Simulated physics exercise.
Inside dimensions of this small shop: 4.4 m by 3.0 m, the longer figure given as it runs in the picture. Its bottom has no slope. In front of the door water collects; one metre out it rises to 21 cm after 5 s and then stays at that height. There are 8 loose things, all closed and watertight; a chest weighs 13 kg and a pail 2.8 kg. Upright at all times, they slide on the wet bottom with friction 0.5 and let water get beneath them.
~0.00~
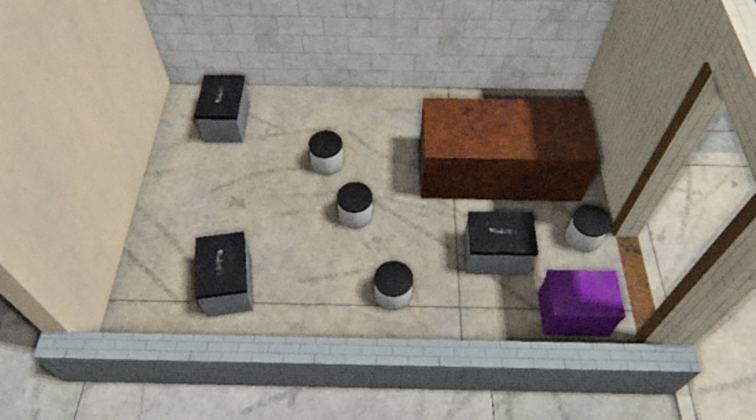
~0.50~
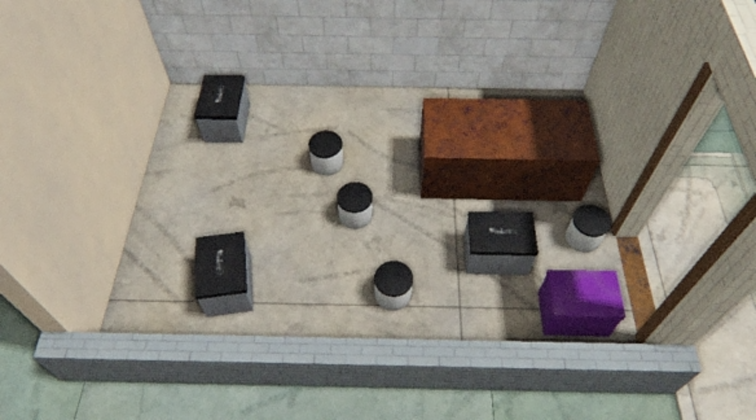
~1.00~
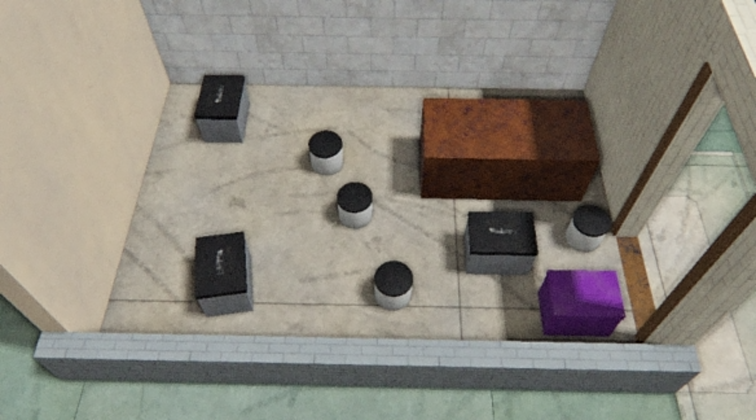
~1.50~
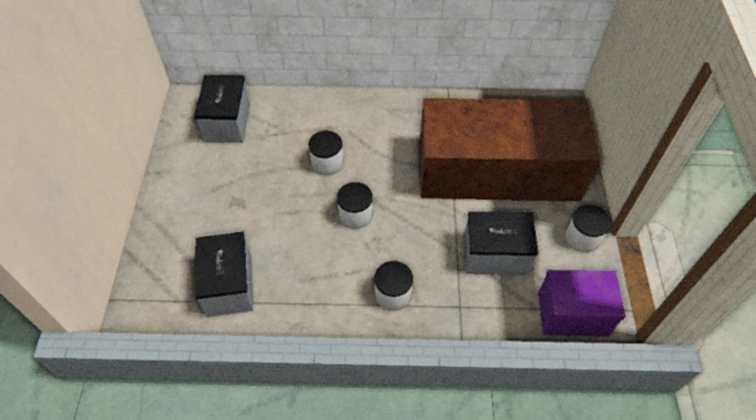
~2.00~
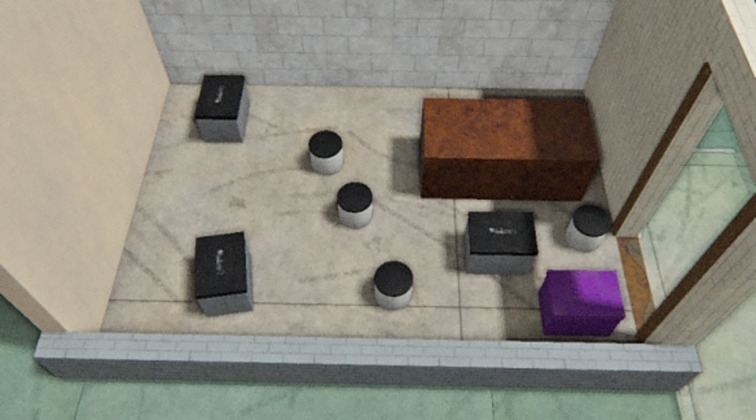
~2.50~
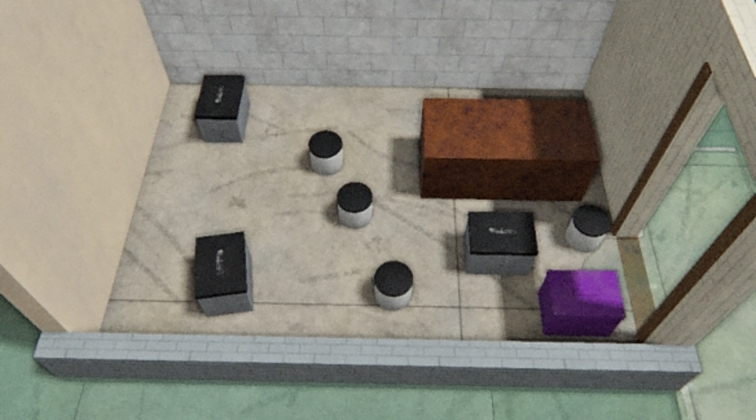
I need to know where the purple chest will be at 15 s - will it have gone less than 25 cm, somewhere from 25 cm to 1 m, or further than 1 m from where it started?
It will have gone further than 1 m.
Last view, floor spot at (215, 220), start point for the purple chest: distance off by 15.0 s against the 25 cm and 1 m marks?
Looks like it is swept a long way.
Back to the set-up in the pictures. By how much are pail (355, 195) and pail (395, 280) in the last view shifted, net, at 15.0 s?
Shifts: 200 cm / 250 cm.
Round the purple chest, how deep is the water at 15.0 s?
Somewhere close to 10 cm.
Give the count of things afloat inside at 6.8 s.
Of them, 4.
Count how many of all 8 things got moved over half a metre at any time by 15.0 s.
The tally stands at 8.
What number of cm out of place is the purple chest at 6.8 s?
About 250 cm out of place.
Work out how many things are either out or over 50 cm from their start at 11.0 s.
The number comes to 6.
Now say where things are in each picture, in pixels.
The first picture shows the purple chest at (586, 293), on the bottom; water covers 0.0 m2; 0 of 8 have shifted.
The second picture shows the purple chest at (586, 293) rests on the ground; 0.0 m2 under water; 0 of 8 have shifted.
The third picture shows the purple chest at (586, 293) rests on the ground; water covers 0.0 m2; 0 of 8 have shifted.
The fourth picture shows the purple chest at (586, 293) rests on the ground; water covers 0.0 m2; 0 of 8 have shifted.
The fifth picture shows the purple chest at (586, 293) rests on the ground; 0.0 m2 under water; 0 of 8 have shifted.
The sixth picture shows the purple chest at (586, 293), on the bottom; water covers 0.2 m2; 0 of 8 have shifted.
After 3.5 s the purple chest is near (585, 293), 0.0 m from its start, aground; 0 afloat.
After 6.8 s the purple chest is near (264, 273), 2.5 m from its start, afloat; 4 afloat.
After 11.0 s the purple chest is near (198, 200), 3.3 m from its start, afloat; 7 afloat.
After 15.0 s the purple chest is near (299, 122), 2.9 m from its start, afloat; 8 afloat.
